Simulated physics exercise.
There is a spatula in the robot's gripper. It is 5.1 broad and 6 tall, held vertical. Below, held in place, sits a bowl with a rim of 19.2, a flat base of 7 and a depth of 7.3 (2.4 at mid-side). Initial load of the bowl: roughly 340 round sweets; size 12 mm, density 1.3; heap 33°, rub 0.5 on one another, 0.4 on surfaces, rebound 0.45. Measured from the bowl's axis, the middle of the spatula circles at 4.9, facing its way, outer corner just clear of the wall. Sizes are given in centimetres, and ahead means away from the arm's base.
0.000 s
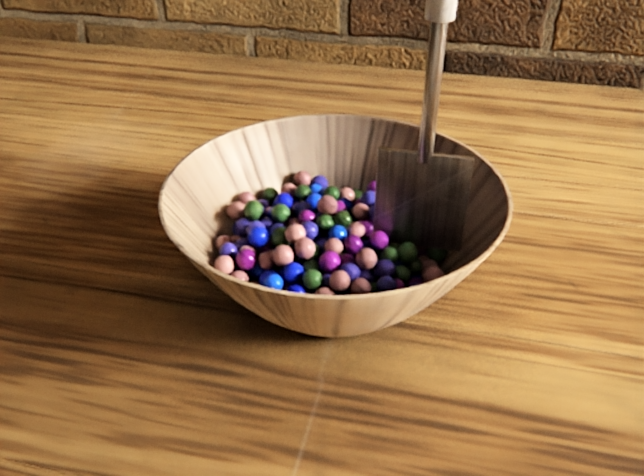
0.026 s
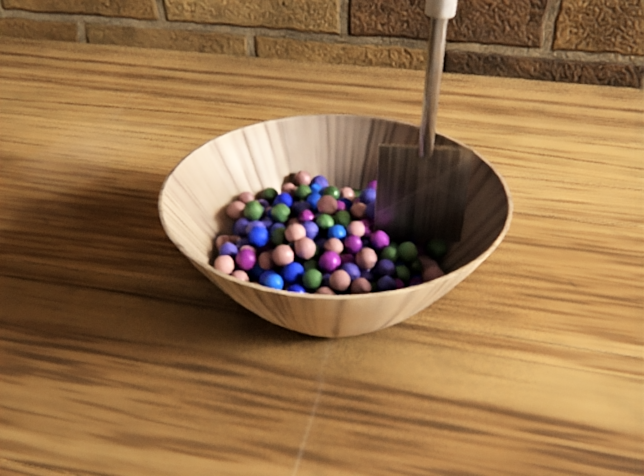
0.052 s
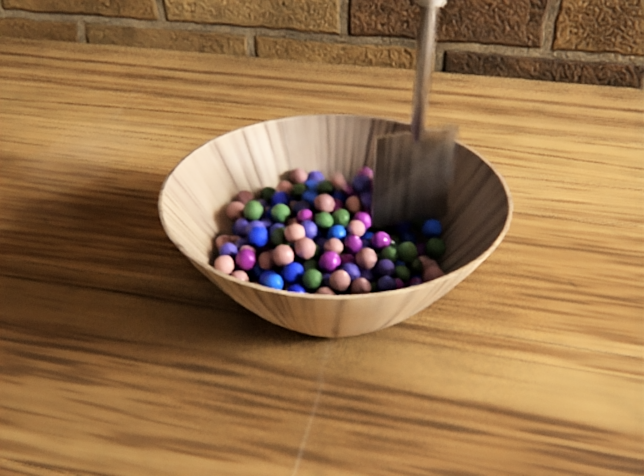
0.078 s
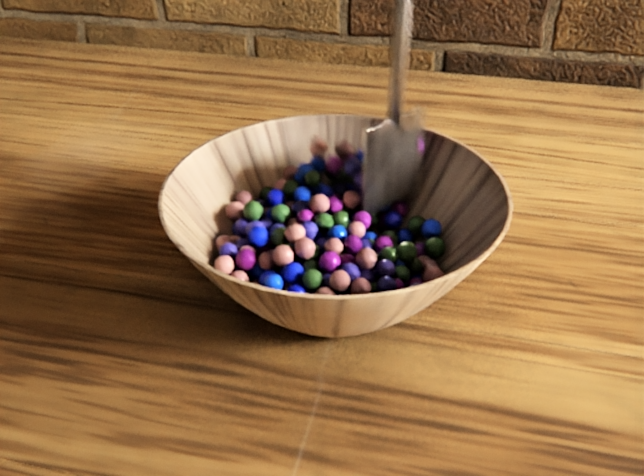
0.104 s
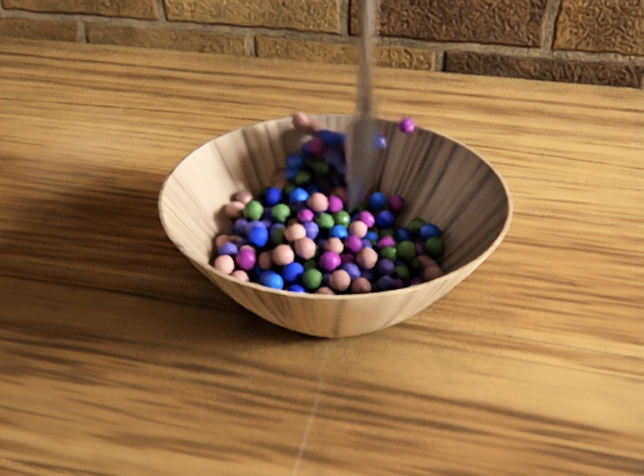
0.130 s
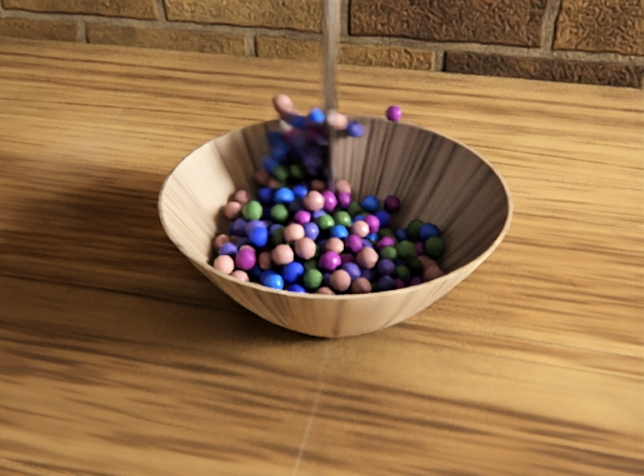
Spatula sweeping leftward around the back of a wooden bowl, pushing colourful round sweets into a heap and lifting some above the rim.
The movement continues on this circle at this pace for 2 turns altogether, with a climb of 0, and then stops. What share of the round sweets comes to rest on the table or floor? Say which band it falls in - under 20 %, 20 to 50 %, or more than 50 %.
It falls between 20 and 50 %.
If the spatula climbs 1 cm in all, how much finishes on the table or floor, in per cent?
25 per cent, roughly.
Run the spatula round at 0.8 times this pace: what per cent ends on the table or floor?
Estimated share: Near 30 per cent.
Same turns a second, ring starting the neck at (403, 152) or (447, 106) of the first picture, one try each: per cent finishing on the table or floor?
About 45 and 0 per cent.
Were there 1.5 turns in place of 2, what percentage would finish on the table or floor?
35 %.
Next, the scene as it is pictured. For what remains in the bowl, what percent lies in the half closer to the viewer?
Near 50 per cent of what stays in the bowl.
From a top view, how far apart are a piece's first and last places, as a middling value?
About 5 centimetres.
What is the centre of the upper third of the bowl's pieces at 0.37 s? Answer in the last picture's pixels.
Around (424, 235).
After 0.37 s, 344° round, highest piece 12 above the table; 270 in the bowl, 22 on the table or floor, 45 in flight or on the tool.
After 0.62 s, 222° round, highest piece 10 above the table; 225 in the bowl, 89 on the table or floor, 23 in flight or on the tool.
After 0.94 s, 0° round, highest piece 5 above the table; 217 in the bowl, 120 on the table or floor.
After 1.64 s, 0° round, highest piece 4 above the table; 217 in the bowl, 120 on the table or floor.
In the end, 217 in the bowl, 120 on the table or floor. That is 36 % on the table or floor.
